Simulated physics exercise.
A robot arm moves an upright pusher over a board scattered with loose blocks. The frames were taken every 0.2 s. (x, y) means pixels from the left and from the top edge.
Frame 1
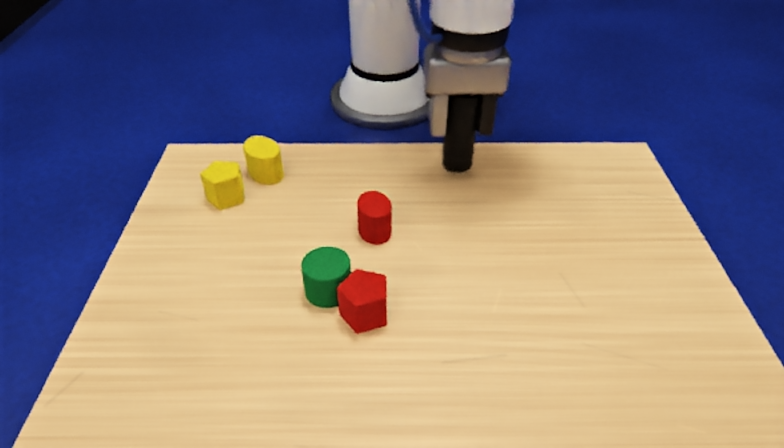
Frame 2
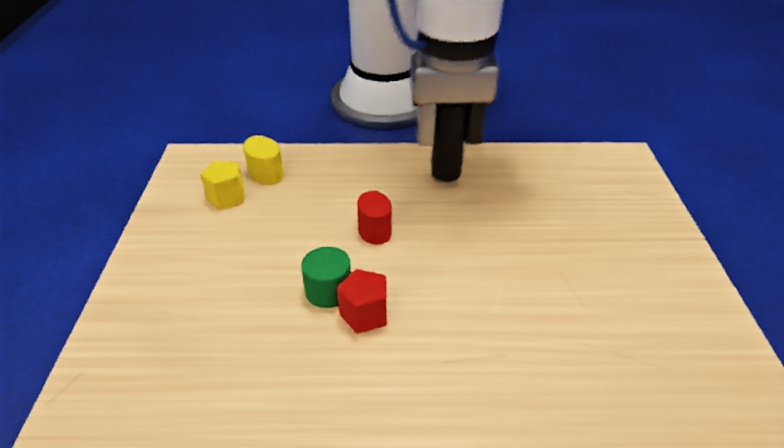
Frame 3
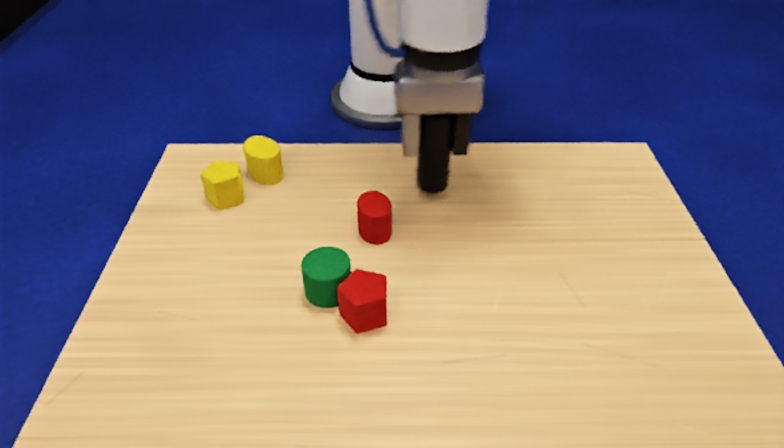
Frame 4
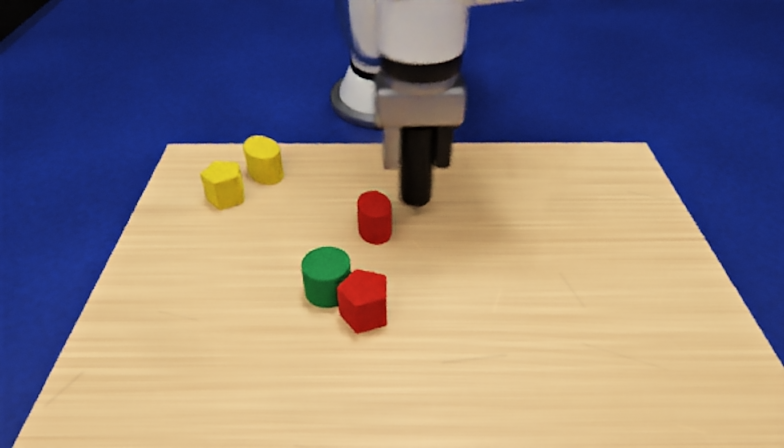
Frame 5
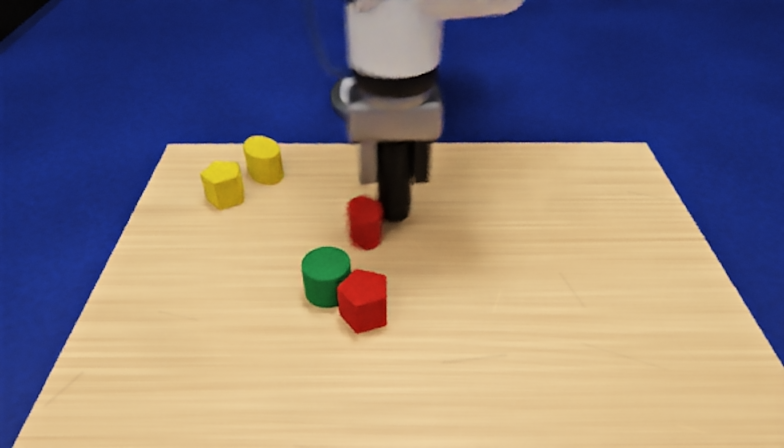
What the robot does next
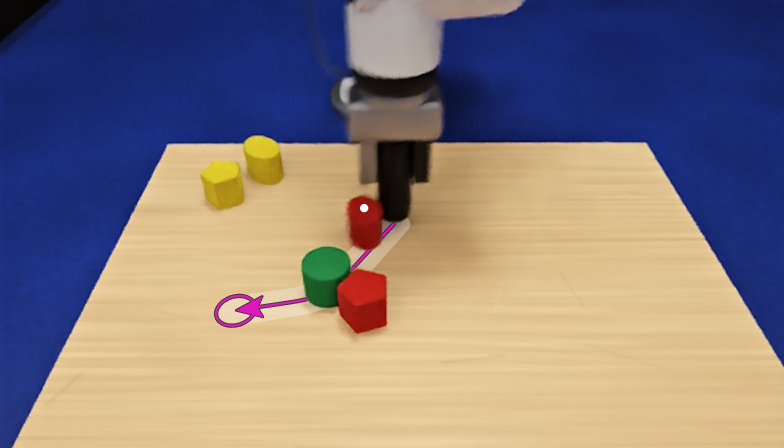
Robot arm sliding a black pusher leftward and nearer across a wooden board, then nudging a red cylinder slightly left.
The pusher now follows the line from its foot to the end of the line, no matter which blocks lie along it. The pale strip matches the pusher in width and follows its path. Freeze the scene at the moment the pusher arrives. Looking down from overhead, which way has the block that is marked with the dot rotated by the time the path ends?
Looking down, my answer is that the block that is marked with the dot rotates clockwise.
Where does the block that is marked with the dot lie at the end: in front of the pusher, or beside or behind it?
Prediction: Slipped aside.
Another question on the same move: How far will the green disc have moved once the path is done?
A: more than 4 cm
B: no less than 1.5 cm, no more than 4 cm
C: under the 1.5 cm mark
I'll go with A - more than 4 cm.
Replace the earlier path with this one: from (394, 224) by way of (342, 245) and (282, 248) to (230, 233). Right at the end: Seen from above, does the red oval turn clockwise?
No
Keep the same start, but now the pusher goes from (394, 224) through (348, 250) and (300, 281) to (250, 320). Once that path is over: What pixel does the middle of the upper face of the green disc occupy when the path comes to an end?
Its top middle is near (310, 287).
Path on the board, from (394, 224) by way of (359, 262) and (309, 299) to (236, 310); the dot is on the red oval.
The first path, step by step. One third of the way, pusher at (358, 251); red oval at (318, 231), turned 75° clockwise.
Two thirds of the way, pusher at (307, 287); green disc at (277, 301); red oval at (314, 232), turned 85° clockwise.
At the end, pusher at (233, 299); green disc at (254, 314); red pentagon in place; red oval at (314, 232), turned 85° clockwise.
